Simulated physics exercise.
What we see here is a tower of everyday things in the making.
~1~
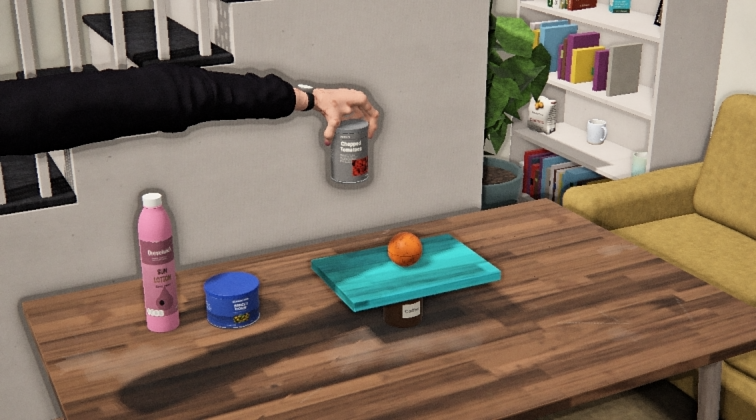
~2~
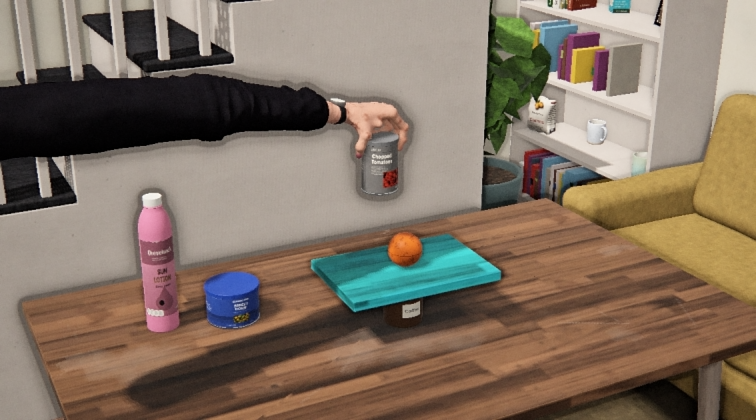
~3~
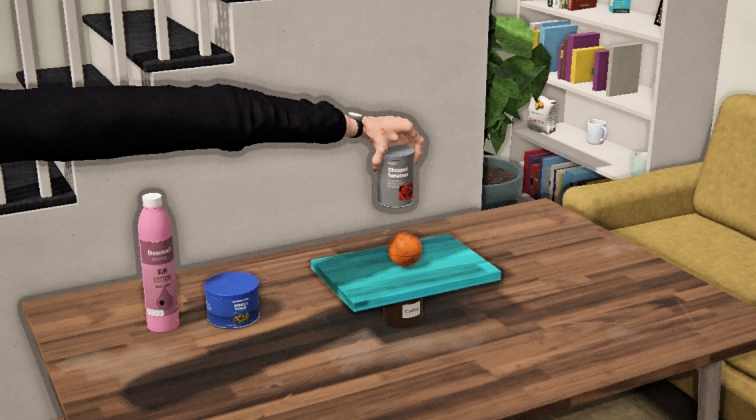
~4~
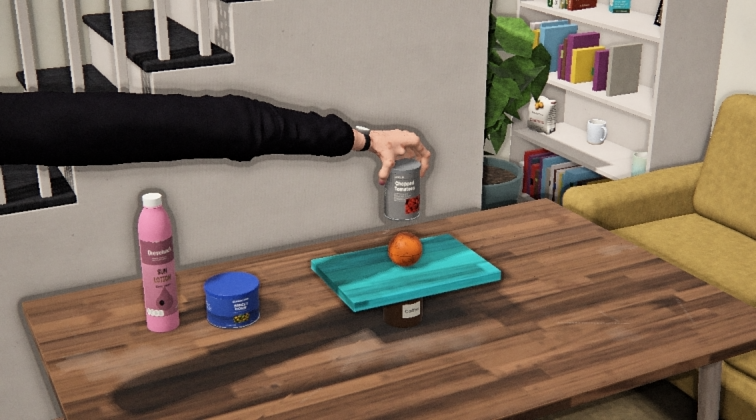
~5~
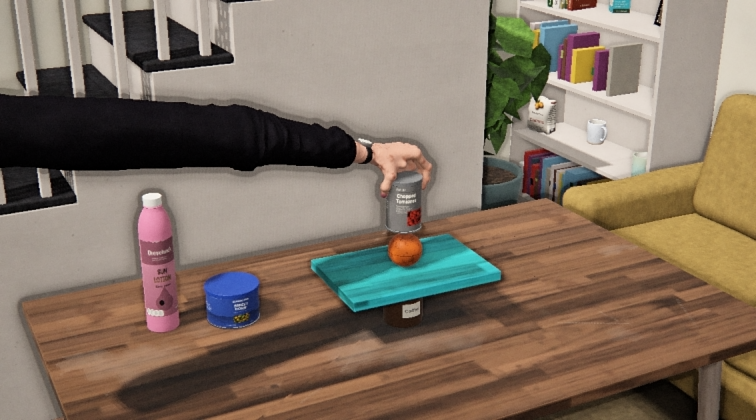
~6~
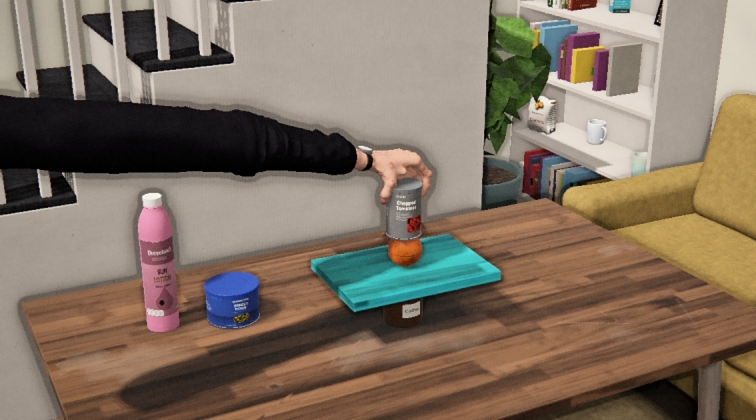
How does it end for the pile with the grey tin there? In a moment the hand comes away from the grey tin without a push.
It doesn't stay put.
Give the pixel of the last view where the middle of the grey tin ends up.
About (283, 352).
Then, 0.60 s past the last view, grey tin now fallen.
Then, 1.20 s past the last view, things are still on the move.
Then, 1.50 s past the last view, as before.
Finally, fallen, grey tin; the other 5 still in place. Final places as the last picture's camera would see them, grey tin near (283, 351). The pile comes apart.
